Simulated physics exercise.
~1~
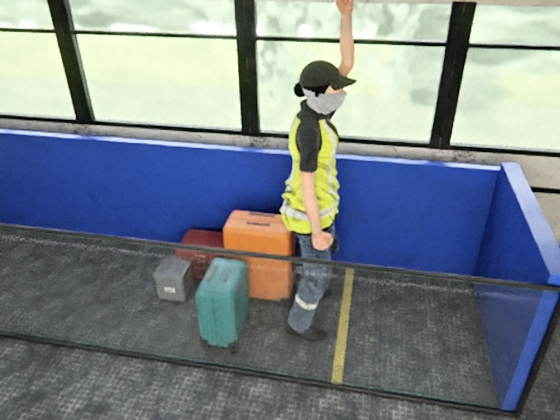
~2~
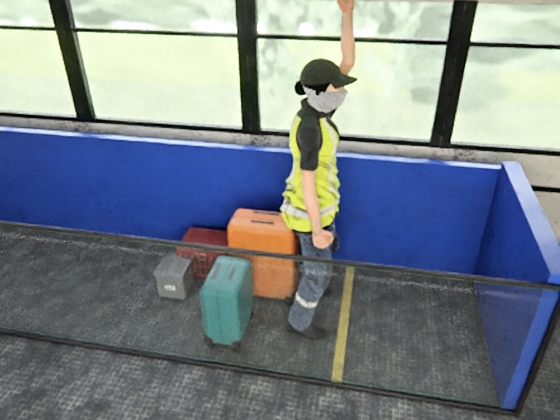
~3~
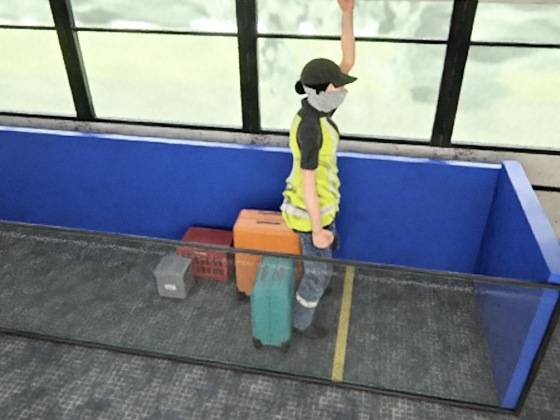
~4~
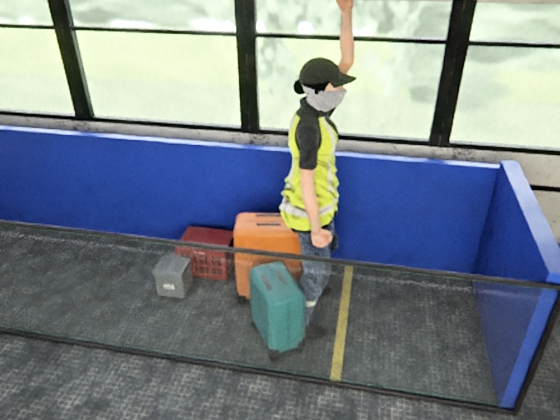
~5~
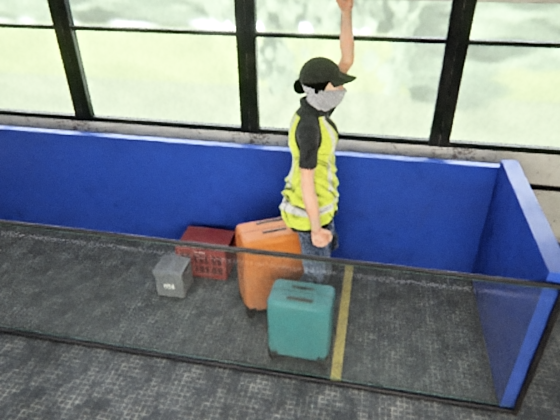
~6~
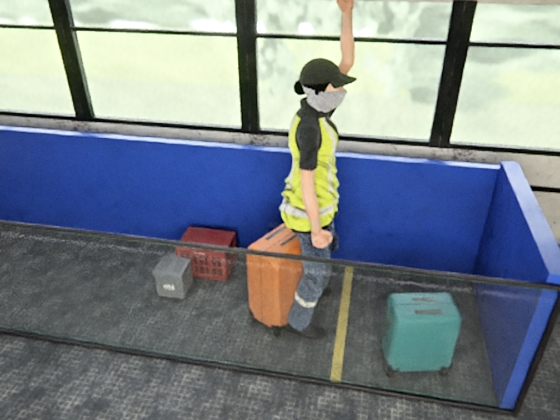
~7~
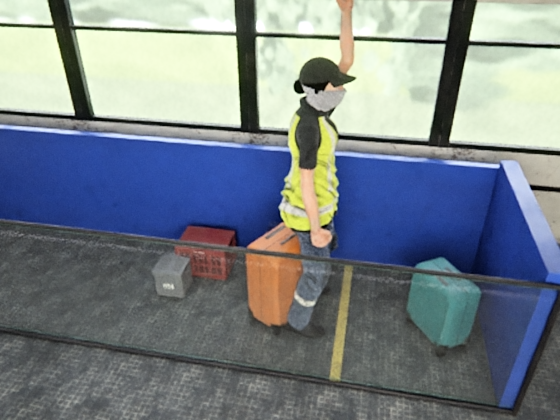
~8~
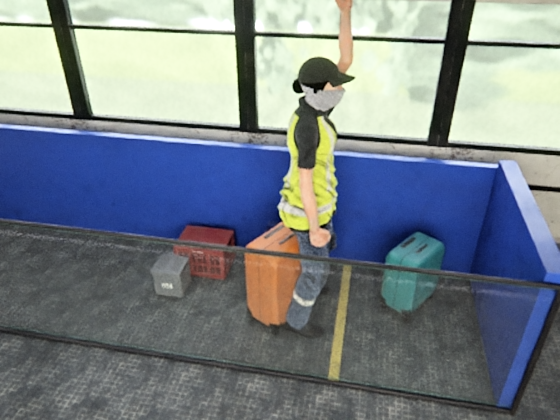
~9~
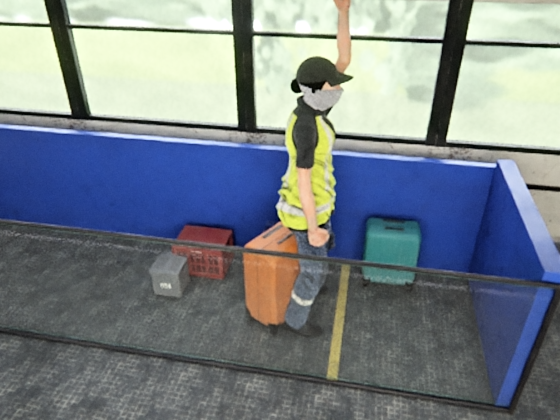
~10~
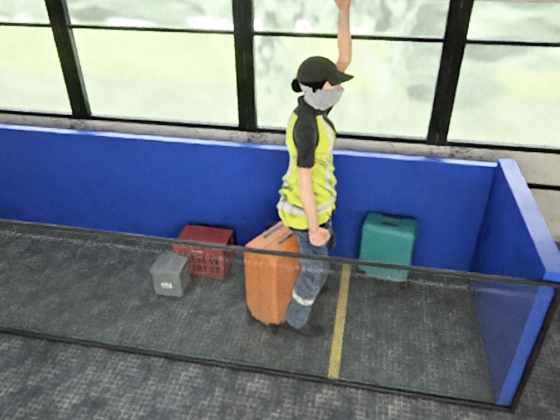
We see a masked worker in a yellow vest standing still among luggage as a teal case rolls right across a yellow line, then drifts back toward the blue wall and stops past the line, while an orange case shifts slightly and stays short of it.
